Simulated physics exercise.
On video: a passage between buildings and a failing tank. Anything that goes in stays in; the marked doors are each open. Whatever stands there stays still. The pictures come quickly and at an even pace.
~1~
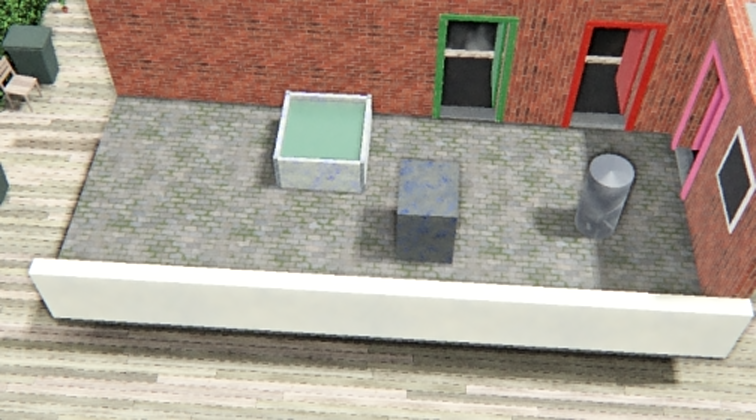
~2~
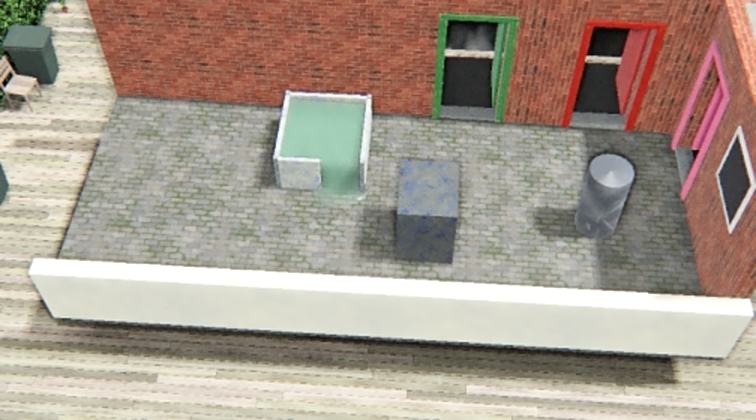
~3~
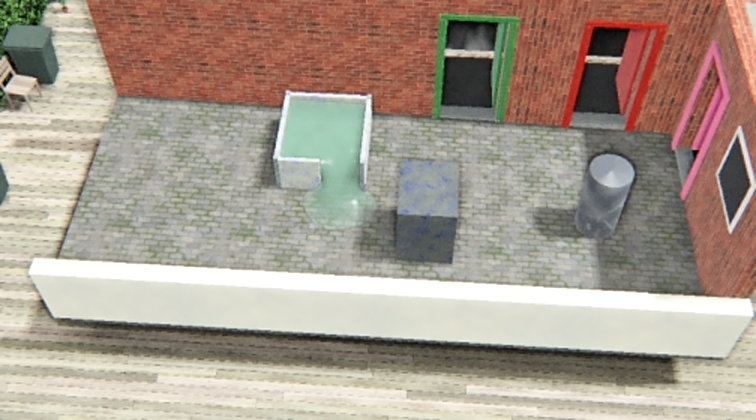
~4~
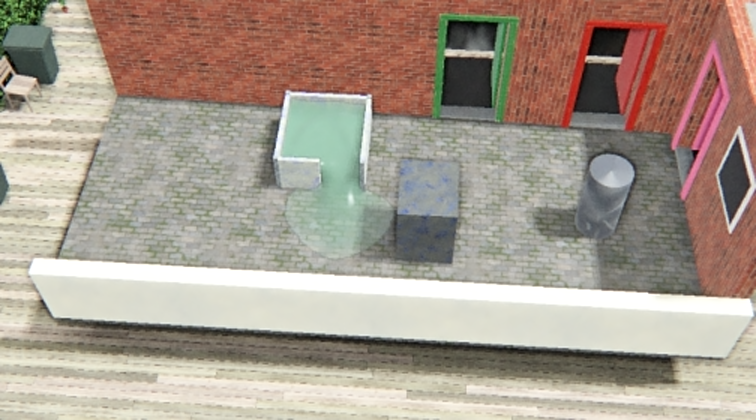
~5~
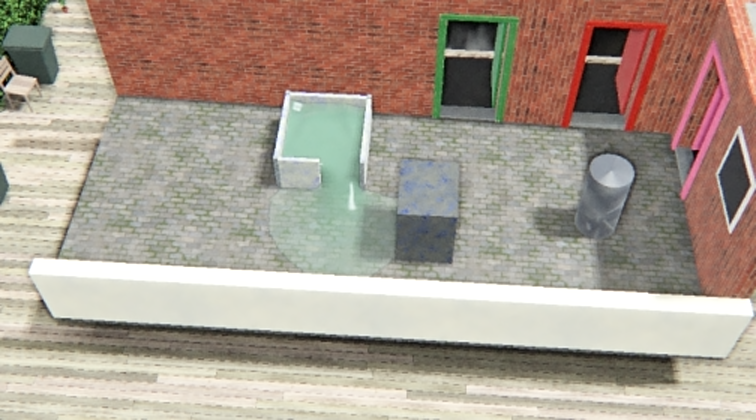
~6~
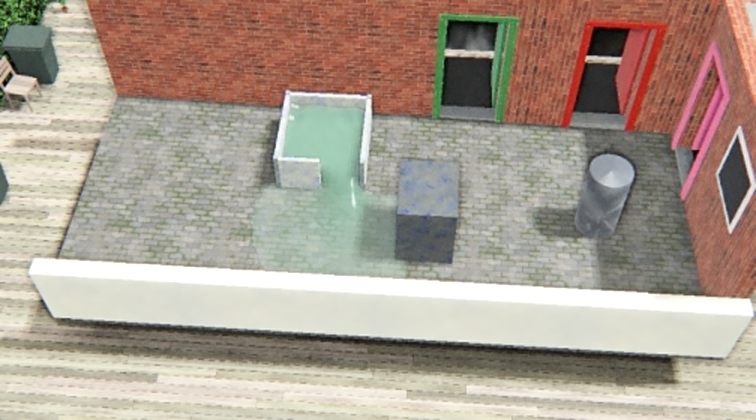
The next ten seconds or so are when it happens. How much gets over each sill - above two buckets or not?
At the green door, not above two buckets. At the pink door, not above two buckets. At the red door, not above two buckets.
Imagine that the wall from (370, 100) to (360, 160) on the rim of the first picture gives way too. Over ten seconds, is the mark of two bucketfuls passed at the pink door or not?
Pink: Exceeds it.
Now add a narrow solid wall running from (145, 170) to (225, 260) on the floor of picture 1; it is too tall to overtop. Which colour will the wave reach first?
Answer: The door marked pink.
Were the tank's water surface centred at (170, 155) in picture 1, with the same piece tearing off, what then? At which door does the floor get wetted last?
Door noted: The door marked red.
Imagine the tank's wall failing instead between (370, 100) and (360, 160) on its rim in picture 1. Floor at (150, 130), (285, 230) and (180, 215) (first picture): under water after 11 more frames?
Untouched, untouched, untouched.
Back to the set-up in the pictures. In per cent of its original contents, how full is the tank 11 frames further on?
It works out to roughly 44 %.
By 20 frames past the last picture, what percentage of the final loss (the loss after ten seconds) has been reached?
It comes to around 15 per cent.
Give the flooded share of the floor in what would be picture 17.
Estimated share: Around 25 %.
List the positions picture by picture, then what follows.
In the first frame, still water in the open tank at (324, 131).
In the second frame, water pours out at (341, 180) and has run to (321, 200).
In the third frame, water pours out at (341, 181) and has run to (334, 226).
In the fourth frame, the front is at (326, 253), out from the gap at (341, 181).
In the fifth frame, water pours out at (341, 181) and has run to a hidden place.
In the sixth frame, the front is at a hidden place, out from the gap at (341, 181).
A moment on, water covers 15 % of the floor; the green door not reached, the pink door not reached, the red door not reached.
Next, water covers 25 % of the floor; the green door not reached, the pink door not reached, the red door not reached.
Then, water covers 45 % of the floor; the green door not reached, the pink door not reached, the red door not reached.
Later, water covers 60 % of the floor; the green door not reached, the pink door wet at the sill, nothing in, the red door not reached.
In the end, water covers 55 % of the floor; the green door not reached, the pink door wet at the sill, nothing in, the red door wet at the sill, nothing in.
